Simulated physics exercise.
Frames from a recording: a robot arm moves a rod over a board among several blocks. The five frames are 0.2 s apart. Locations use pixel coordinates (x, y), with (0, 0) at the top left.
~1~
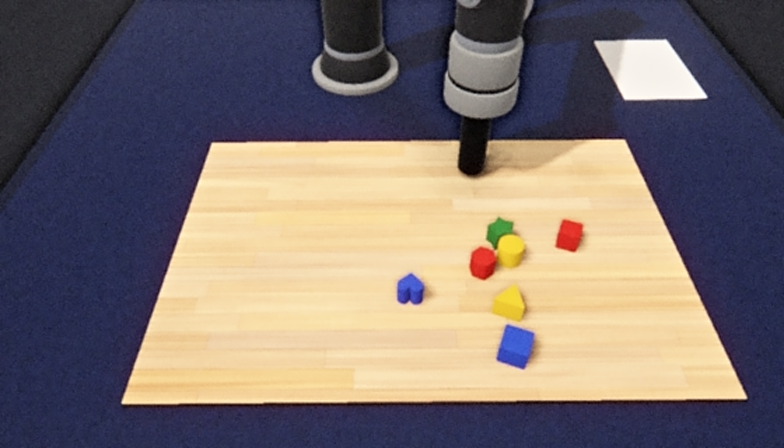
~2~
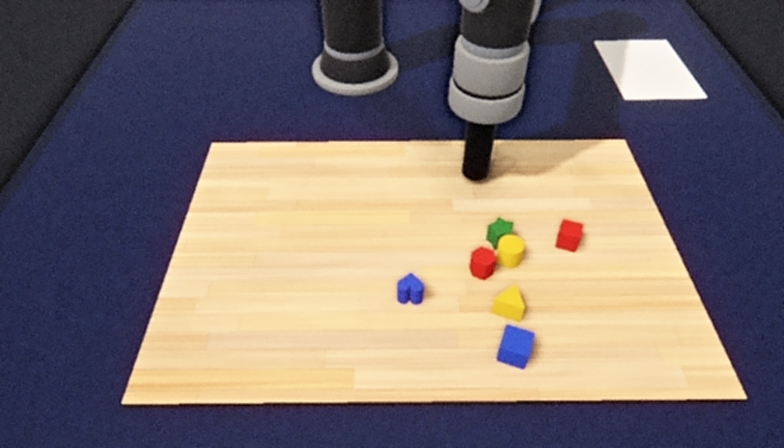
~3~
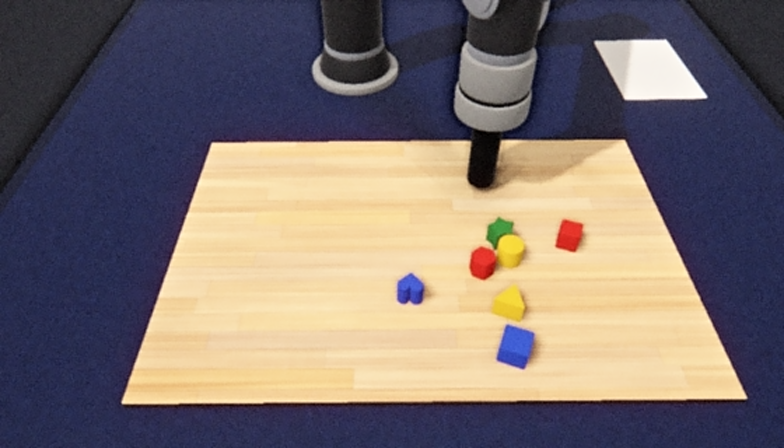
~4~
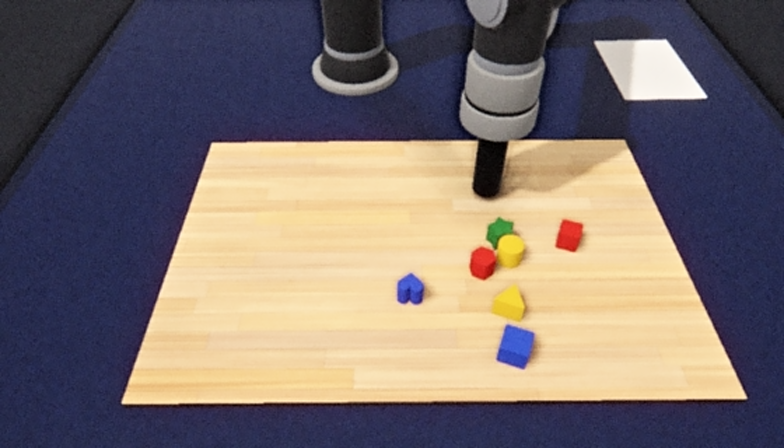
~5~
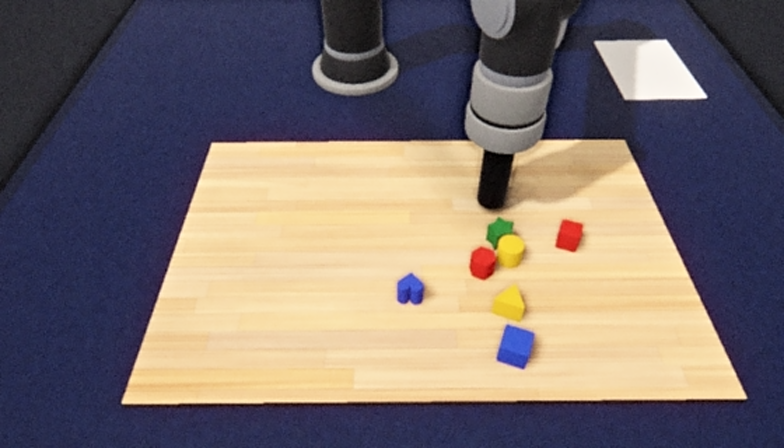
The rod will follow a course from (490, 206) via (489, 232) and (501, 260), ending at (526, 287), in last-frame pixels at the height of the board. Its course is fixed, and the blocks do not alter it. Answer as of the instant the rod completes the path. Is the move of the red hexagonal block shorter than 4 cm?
Yes, that is what happens.
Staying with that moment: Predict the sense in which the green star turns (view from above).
The answer is counter-clockwise.
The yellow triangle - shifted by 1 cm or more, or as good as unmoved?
Stays put.
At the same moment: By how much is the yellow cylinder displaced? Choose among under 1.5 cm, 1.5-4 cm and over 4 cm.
Once the path ends, it will sit over 4 cm from where it is now.
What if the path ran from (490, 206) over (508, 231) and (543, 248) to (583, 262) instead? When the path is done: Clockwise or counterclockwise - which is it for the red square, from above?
It goes round opposite to clock hands.
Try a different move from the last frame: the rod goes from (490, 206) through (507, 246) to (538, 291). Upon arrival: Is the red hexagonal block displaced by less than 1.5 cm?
I'd say yes.
What follows on the original path. One third of the way, rod (490, 226); green star (507, 237), turned 15° anticlockwise; yellow cylinder (518, 254).
Two thirds of the way, rod (502, 254); red hexagonal block (484, 258), turned 20° clockwise; green star (523, 266), turned 25° anticlockwise; yellow cylinder (540, 281).
At the end, rod (528, 281); red hexagonal block (484, 260), turned 35° clockwise; green star (553, 294), turned 35° anticlockwise; yellow triangle still; yellow cylinder (573, 309).
